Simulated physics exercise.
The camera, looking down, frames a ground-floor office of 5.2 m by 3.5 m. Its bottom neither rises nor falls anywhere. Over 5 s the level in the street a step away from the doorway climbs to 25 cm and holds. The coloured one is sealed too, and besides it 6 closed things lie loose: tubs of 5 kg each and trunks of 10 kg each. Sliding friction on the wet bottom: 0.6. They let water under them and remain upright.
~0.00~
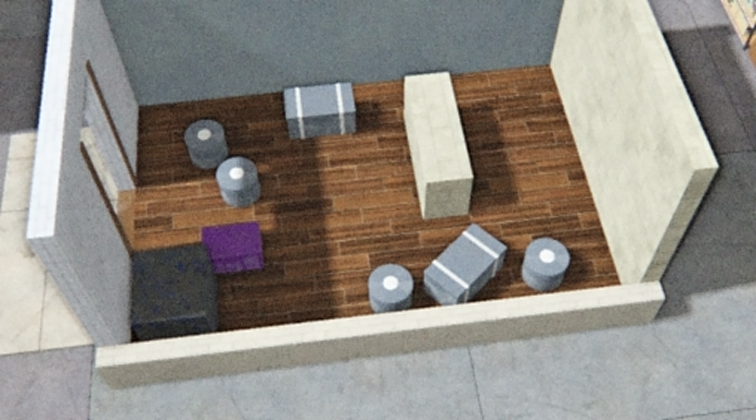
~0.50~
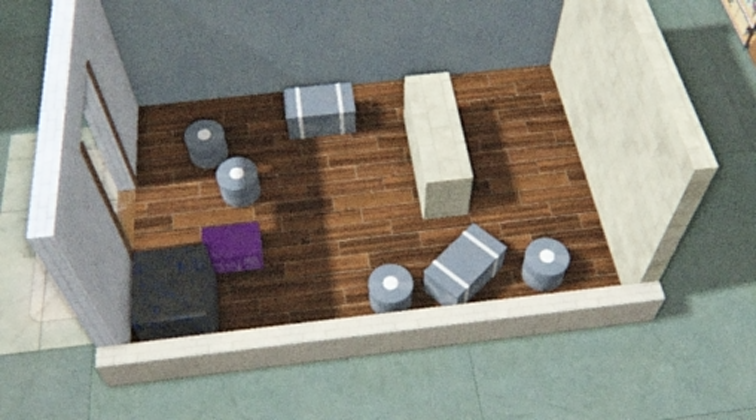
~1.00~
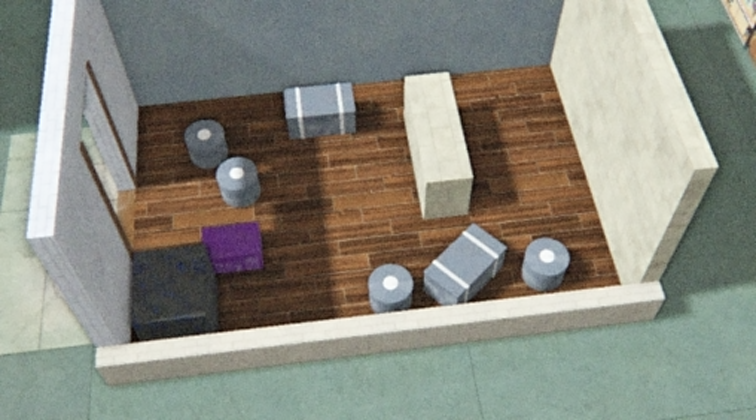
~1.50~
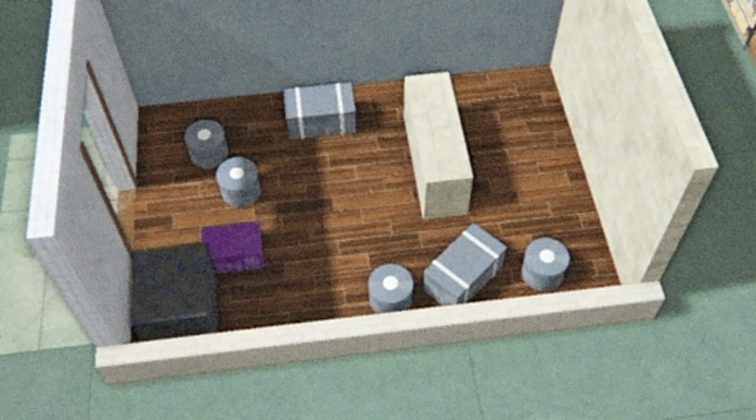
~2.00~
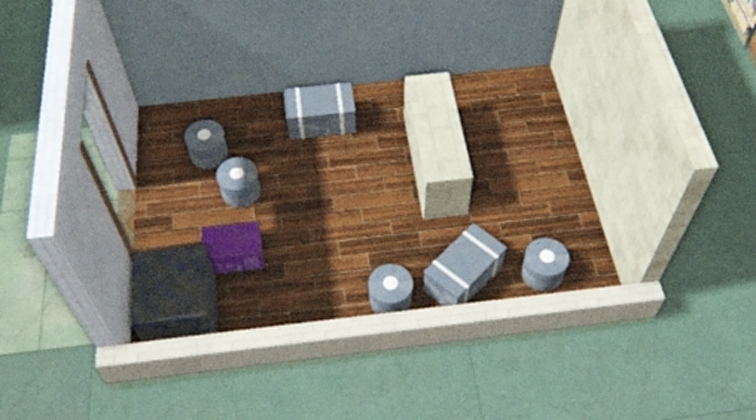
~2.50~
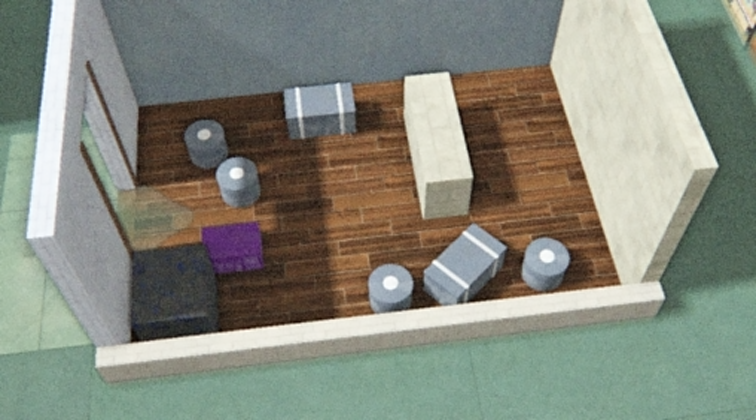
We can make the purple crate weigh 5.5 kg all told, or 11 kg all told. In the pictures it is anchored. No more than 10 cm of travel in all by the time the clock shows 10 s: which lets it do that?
Extra weight still does not help.
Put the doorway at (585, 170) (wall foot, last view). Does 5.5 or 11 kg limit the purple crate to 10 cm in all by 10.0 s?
In that case neither load is enough.
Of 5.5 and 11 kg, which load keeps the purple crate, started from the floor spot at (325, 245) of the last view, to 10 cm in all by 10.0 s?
Well, no option works.
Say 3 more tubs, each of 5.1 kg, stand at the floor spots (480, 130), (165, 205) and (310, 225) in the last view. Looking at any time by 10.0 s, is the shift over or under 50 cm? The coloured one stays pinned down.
Order as asked: Stays within / goes beyond / goes beyond.
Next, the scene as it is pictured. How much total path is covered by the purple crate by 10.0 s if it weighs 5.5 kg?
Close to 200 centimetres all told.
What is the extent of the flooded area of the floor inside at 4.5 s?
The covered patch comes to about 6.0 m2.
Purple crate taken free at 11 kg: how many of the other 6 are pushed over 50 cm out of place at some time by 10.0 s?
By my count, 6.
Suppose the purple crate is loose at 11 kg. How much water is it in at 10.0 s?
8 cm, roughly.
After 3.5 s the purple crate would be 2 cm from its start with 5.5 kg and 0 cm from its start with 11 kg; 3 cm of water round it then.
After 4.5 s the purple crate would be 34 cm from its start with 5.5 kg and 20 cm from its start with 11 kg; 4 cm of water round it then.
After 7.0 s the purple crate would be 164 cm from its start with 5.5 kg and 143 cm from its start with 11 kg; 5 cm of water round it then.
After 10.0 s the purple crate would be 213 cm from its start with 5.5 kg and 241 cm from its start with 11 kg; 8 cm of water round it then.
